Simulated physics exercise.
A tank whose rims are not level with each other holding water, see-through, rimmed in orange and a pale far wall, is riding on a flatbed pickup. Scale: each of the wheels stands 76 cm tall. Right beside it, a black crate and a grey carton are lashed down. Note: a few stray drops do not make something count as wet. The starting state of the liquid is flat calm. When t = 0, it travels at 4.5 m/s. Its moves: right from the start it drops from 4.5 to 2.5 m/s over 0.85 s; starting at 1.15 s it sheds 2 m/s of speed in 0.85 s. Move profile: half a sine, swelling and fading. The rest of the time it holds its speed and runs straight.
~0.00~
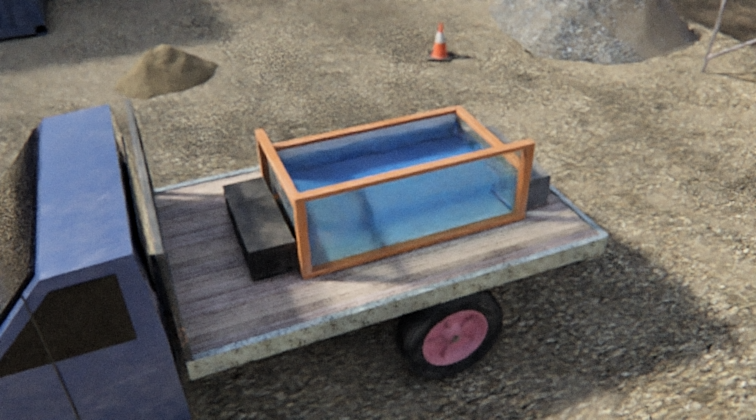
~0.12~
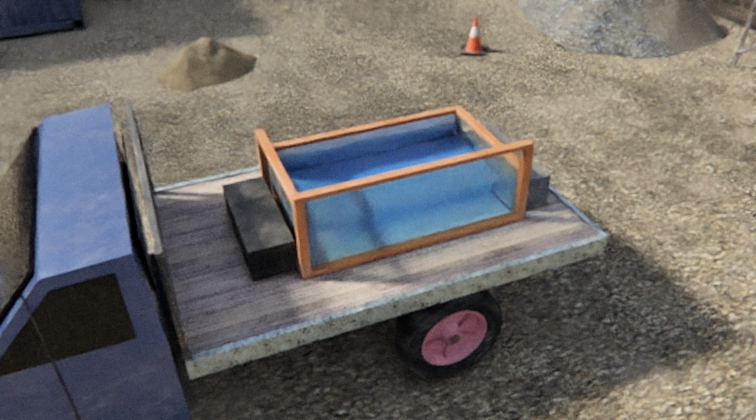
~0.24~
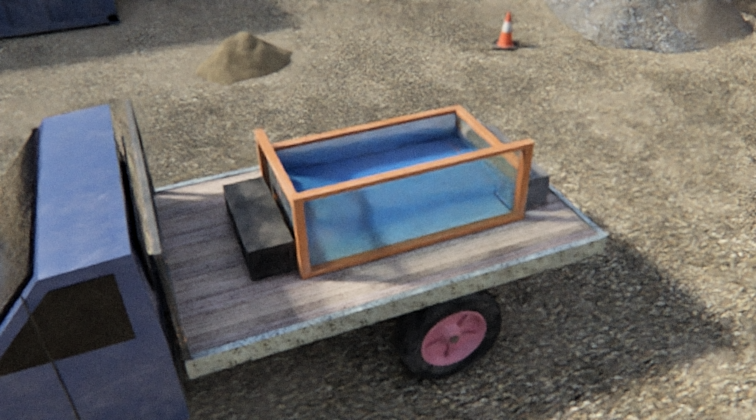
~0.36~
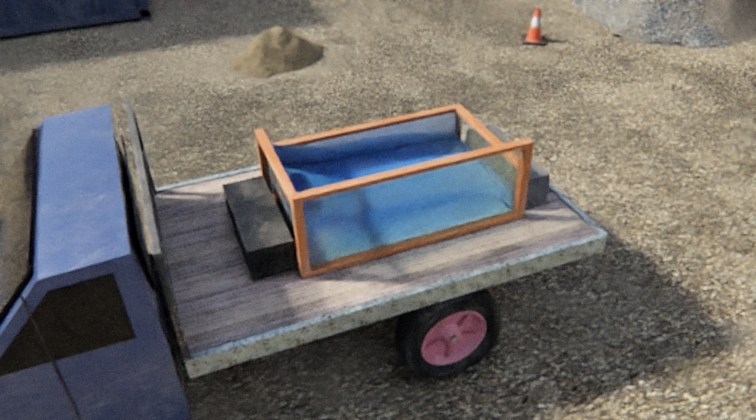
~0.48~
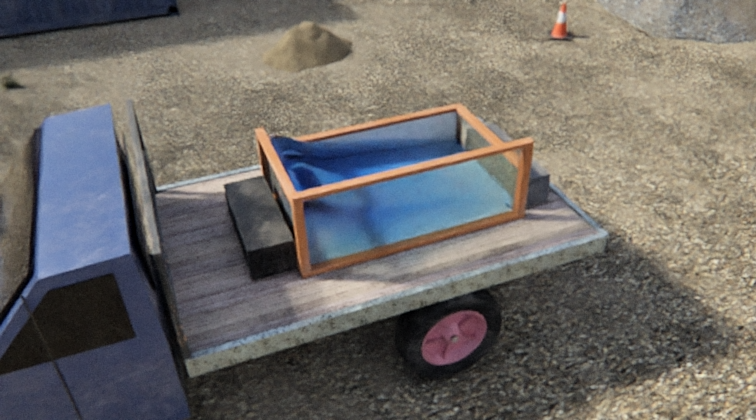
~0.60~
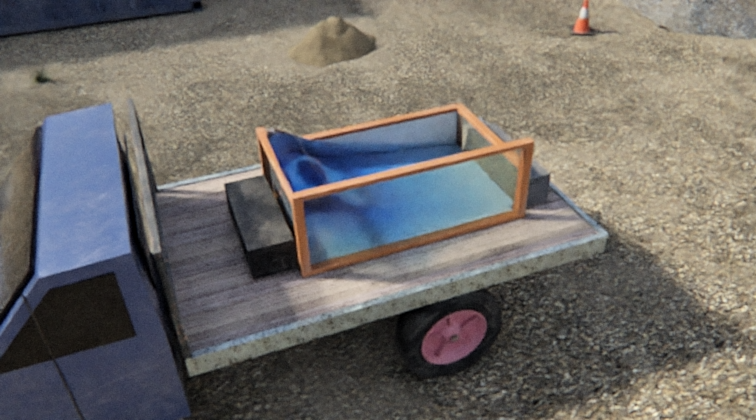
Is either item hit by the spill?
The black crate is struck; the grey carton is struck.
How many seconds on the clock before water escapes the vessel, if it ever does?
Around 0.9 s.
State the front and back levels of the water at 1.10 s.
The front stands at 52 cm and the back at 6 cm.
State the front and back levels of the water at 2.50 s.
At the front the surface is at 34 cm, while at the back it is at 12 cm.
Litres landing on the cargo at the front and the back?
I'd say near 14 and 5 litres, in that order.
By 1.10 s front 53 cm, middle 29 cm, back 5 cm above the floor; the loss stands at 5 per cent, over the front and the far side.
By 1.80 s front 38 cm, middle 22 cm, back 34 cm above the floor; the loss stands at 8 per cent, over the far side and the front.
By 2.50 s front 33 cm, middle 29 cm, back 11 cm above the floor; the loss stands at 8 per cent, over the far side and the front.
By 4.99 s the loss stands at 10 per cent, over the far side and the front; the black crate has caught 14 litres and the grey carton 5 litres.
